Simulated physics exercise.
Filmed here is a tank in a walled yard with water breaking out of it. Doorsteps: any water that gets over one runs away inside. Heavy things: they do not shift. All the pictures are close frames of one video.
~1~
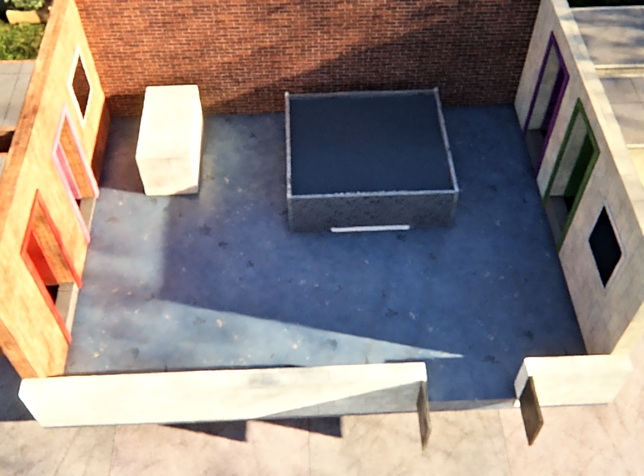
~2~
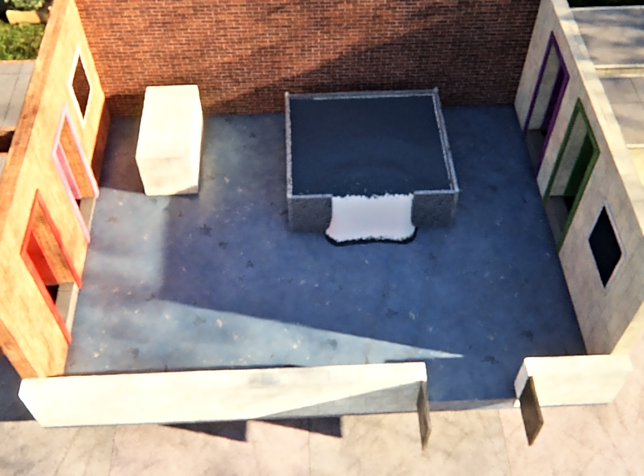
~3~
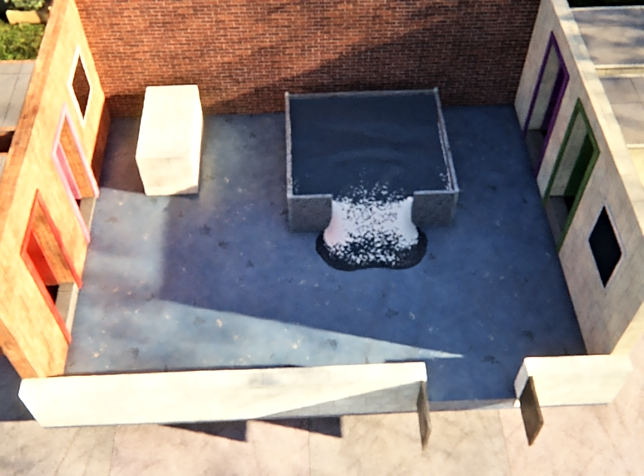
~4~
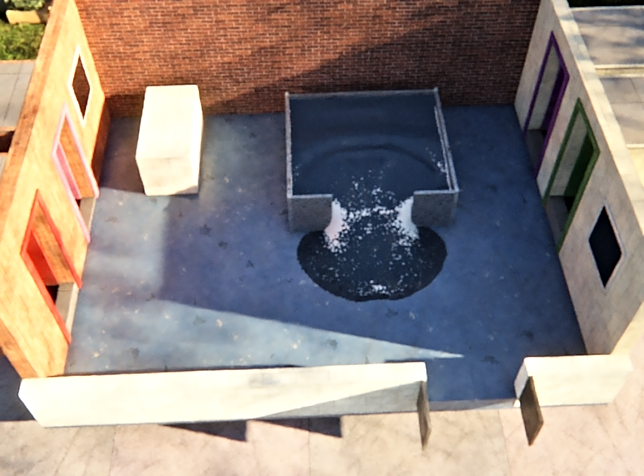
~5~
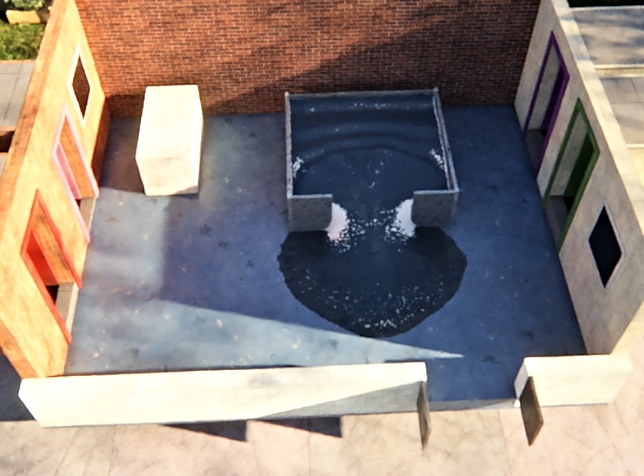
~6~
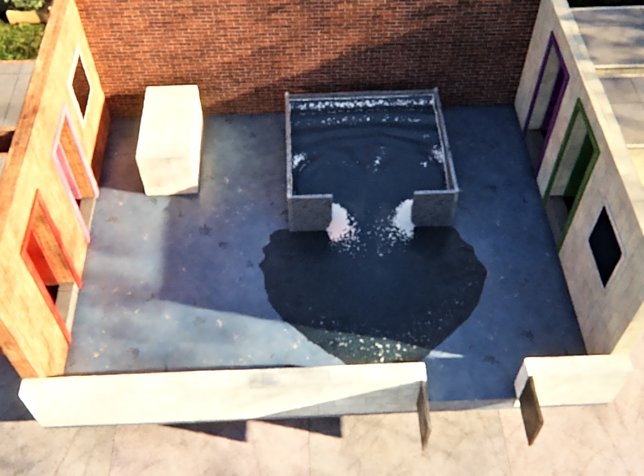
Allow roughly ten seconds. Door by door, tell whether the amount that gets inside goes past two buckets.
My prediction: Red door: Limit not exceeded. Purple door: Limit not exceeded. Pink door: Limit exceeded. Green door: Limit not exceeded.
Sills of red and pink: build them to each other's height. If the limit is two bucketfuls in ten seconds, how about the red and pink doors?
Door by door: Red lets through more; pink lets in less.
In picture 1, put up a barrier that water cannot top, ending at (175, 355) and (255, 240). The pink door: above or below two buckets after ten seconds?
Looking at it, the pink one doesn't reach it.
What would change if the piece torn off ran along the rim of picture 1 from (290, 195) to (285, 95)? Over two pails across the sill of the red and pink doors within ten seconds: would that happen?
The red door ends up above, while the pink door ends up above.
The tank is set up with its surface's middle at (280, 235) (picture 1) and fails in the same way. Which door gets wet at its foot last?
That would be the purple door.
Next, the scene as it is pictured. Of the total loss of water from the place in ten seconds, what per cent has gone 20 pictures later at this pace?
My guess would be around 45 percent.
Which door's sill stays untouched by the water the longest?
My answer: The purple-painted one.
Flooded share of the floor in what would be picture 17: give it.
That's roughly 40 per cent.
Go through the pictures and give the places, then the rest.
The first picture shows still water in the open tank at (367, 144).
In the second picture, the front is at (330, 238), out from the gap at (372, 214).
In the third picture, water pours out at (371, 217) and has run to (335, 263).
In the fourth picture, the front is at (357, 296), out from the gap at (371, 217).
In the fifth picture, water pours out at (371, 217) and has run to (367, 332).
In the sixth picture, water pours out at (371, 216) and has run to a hidden place.
A moment on, water covers 30 % of the floor; the red door not reached, the purple door not reached, the pink door not reached, the green door not reached.
Next, water covers 40 % of the floor; the red door not reached, the purple door not reached, the pink door not reached, the green door not reached.
Then, water covers 50 % of the floor; the red door wet at the sill, nothing in, the purple door not reached, the pink door not reached, the green door not reached.
Later, water covers 80 % of the floor; the red door under two buckets in, the purple door wet at the sill, nothing in, the pink door under two buckets in, the green door wet at the sill, nothing in.
In the end, water covers 100 % of the floor; the red door under two buckets in, the purple door wet at the sill, nothing in, the pink door over two buckets in, the green door wet at the sill, nothing in.
